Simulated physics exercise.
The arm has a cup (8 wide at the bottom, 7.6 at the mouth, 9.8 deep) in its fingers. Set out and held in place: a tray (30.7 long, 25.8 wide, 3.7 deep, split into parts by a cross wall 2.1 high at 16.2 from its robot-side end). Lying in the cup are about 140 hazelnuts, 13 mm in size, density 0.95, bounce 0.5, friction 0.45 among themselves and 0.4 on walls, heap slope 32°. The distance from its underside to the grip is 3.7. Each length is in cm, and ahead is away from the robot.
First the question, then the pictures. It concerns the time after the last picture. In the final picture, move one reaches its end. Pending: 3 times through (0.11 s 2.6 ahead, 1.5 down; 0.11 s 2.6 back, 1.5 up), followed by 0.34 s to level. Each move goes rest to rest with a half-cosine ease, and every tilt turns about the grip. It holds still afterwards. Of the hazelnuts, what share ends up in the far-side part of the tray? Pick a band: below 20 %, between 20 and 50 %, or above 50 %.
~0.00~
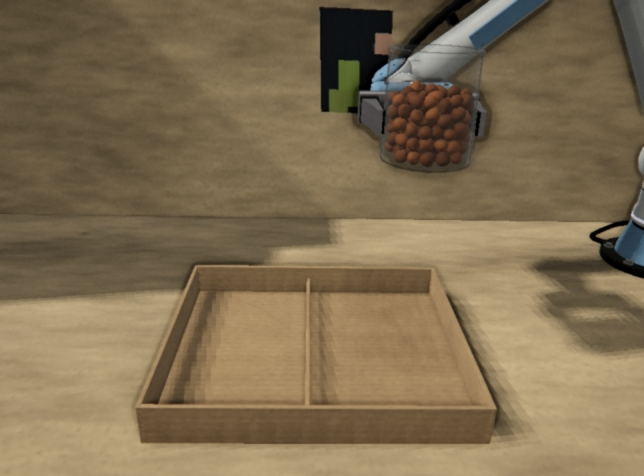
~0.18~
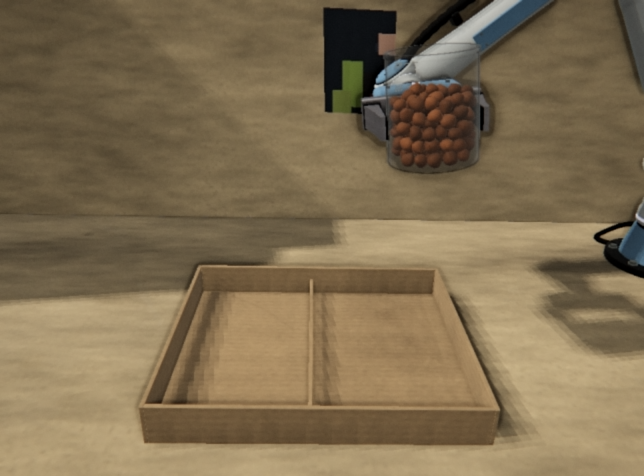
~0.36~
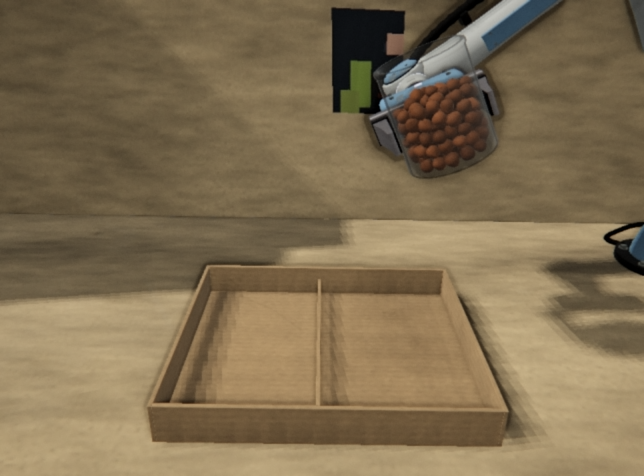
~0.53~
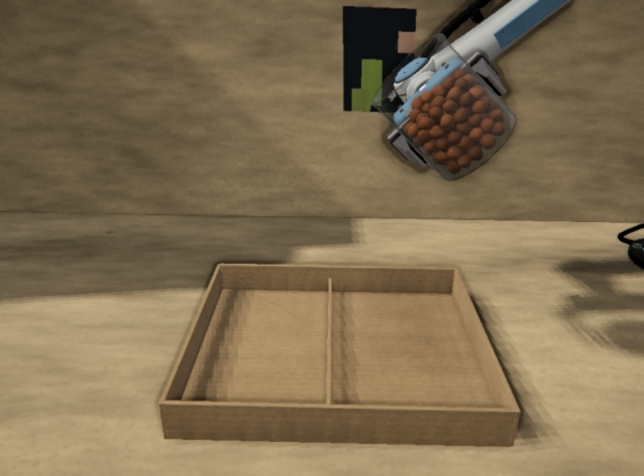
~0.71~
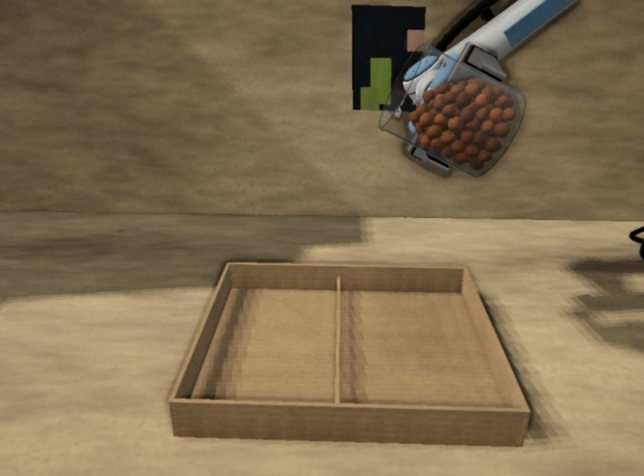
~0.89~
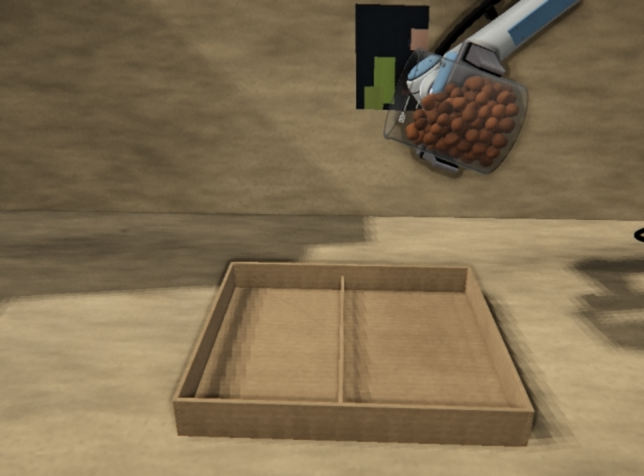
The share falls below 20 %.
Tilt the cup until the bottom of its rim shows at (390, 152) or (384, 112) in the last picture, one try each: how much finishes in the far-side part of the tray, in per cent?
Estimates in order: 30 % and 0 %.
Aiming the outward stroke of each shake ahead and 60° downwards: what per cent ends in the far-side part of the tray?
Roughly 0 percent of it.
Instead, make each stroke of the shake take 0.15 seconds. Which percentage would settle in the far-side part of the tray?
I'd expect some 0 per cent.
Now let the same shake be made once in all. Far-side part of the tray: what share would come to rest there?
About 0 %.
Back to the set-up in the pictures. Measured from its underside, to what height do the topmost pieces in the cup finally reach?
I'd put it at close to 7.5 centimetres.
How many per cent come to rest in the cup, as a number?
Roughly 95 percent.
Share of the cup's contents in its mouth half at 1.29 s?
Mouth half share: Roughly 40 %.
By 1.29 s, tilted 71° forward, highest piece 28 above the table; 136 in the cup, 1 in the far-side part, 1 in flight or on a rim.
By 1.69 s, tilted 45° forward, highest piece 29 above the table; 130 in the cup, 5 in the far-side part, 2 in the robot-side part, 1 in flight or on a rim.
By 2.09 s, level, highest piece 30 above the table; 130 in the cup, 5 in the far-side part, 3 in the robot-side part.
By 3.14 s, level, highest piece 30 above the table; 130 in the cup, 5 in the far-side part, 3 in the robot-side part.
Final count, 130 in the cup, 5 in the far-side part, 3 in the robot-side part. That is 4 % in the far-side part of the tray.
